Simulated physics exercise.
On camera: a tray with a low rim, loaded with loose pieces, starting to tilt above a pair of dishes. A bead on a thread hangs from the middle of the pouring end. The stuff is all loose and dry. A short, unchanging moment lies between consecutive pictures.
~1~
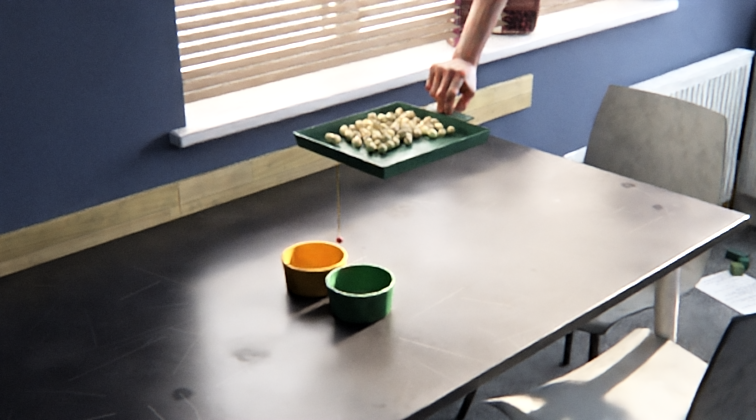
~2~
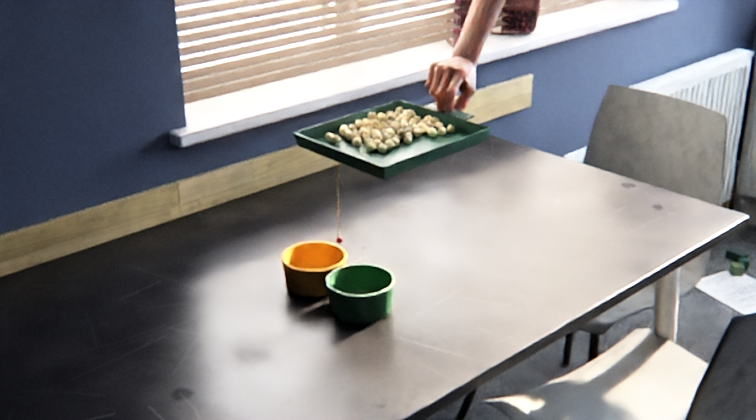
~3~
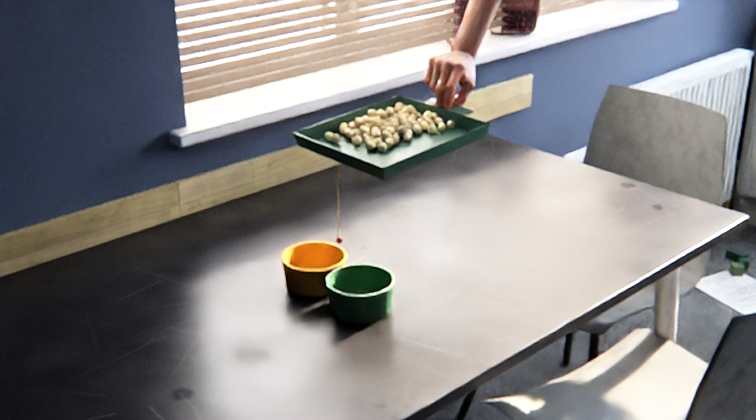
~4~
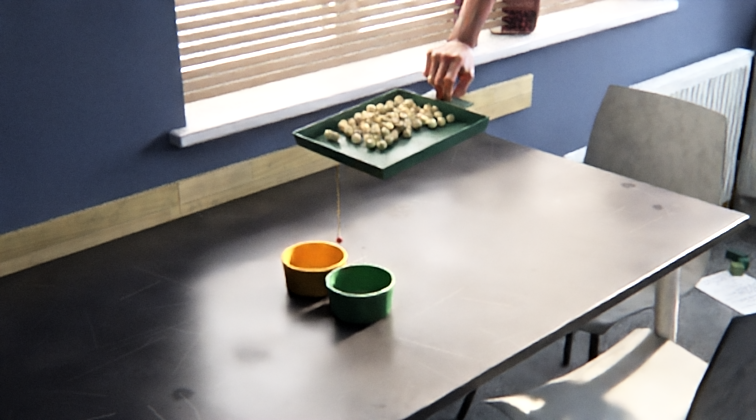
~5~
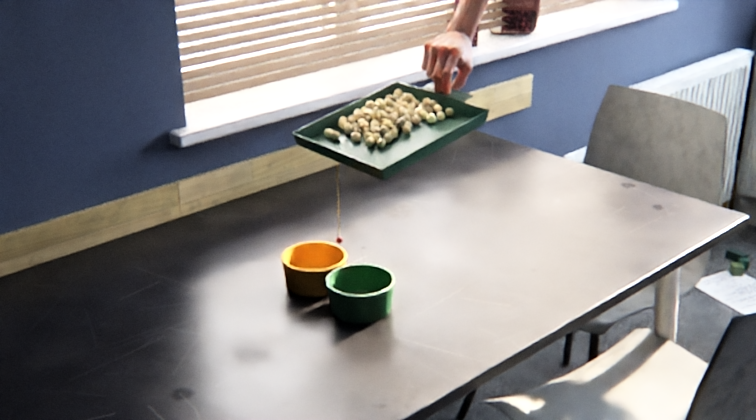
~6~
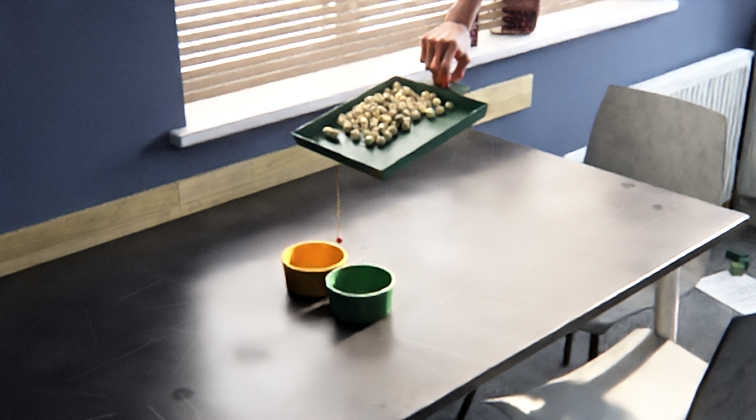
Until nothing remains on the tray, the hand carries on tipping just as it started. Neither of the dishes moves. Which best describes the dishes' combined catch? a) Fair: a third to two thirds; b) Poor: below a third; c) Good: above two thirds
Option a: Fair: A third to two thirds.
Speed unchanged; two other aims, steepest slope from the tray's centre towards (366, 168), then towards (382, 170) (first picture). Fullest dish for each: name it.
The first tilt favours the right-side dish and the second favours the right-side dish.
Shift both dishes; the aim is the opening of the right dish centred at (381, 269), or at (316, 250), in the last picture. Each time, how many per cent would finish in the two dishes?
10 and 20 %.
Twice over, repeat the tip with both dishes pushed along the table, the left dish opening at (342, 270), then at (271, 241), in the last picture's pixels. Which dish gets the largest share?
Run 1: The one on the left side. Run 2: The one on the right side.
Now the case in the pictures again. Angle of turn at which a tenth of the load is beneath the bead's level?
At about 105°.
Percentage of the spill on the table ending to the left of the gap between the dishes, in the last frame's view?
I'd put it at around 90 per cent.
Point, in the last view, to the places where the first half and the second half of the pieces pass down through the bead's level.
It goes through near (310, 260) first, then near (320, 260).
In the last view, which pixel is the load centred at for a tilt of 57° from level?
I'd mark the middle close to (342, 129).
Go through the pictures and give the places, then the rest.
Corners of the pouring end near (298, 133) and (384, 165), level; middle of the load near (387, 130), macadamia nuts; left dish near (290, 277); right dish near (336, 302); bead on its thread near (339, 240), in the first frame.
Corners of the pouring end near (298, 133) and (384, 165), level; middle of the load near (387, 129), in the second frame.
Corners of the pouring end near (297, 133) and (383, 165), tipped barely, level across its low end; middle of the load near (387, 126), in the third frame.
Corners of the pouring end near (297, 132) and (383, 166), tipped a little, level across its low end; middle of the load near (387, 122), in the fourth frame.
Corners of the pouring end near (296, 132) and (382, 167), tipped a little, level across its low end; middle of the load near (386, 117), in the fifth frame.
Corners of the pouring end near (295, 132) and (382, 168), tipped a little, level across its low end; middle of the load near (385, 113); left dish near (290, 277); right dish near (336, 302), in the sixth frame.
Shortly afterwards, tray tipped steeply; the whole lot on the tray.
Next, tray tipped right over; all but a few on the tray; only a few in the air.
Some moments later, tray tipped past a quarter turn; near a quarter in the right dish; near a third in the left dish; near half outside both.
In the end, tray tipped past a quarter turn; near a quarter in the right dish; near a third in the left dish; near half outside both.
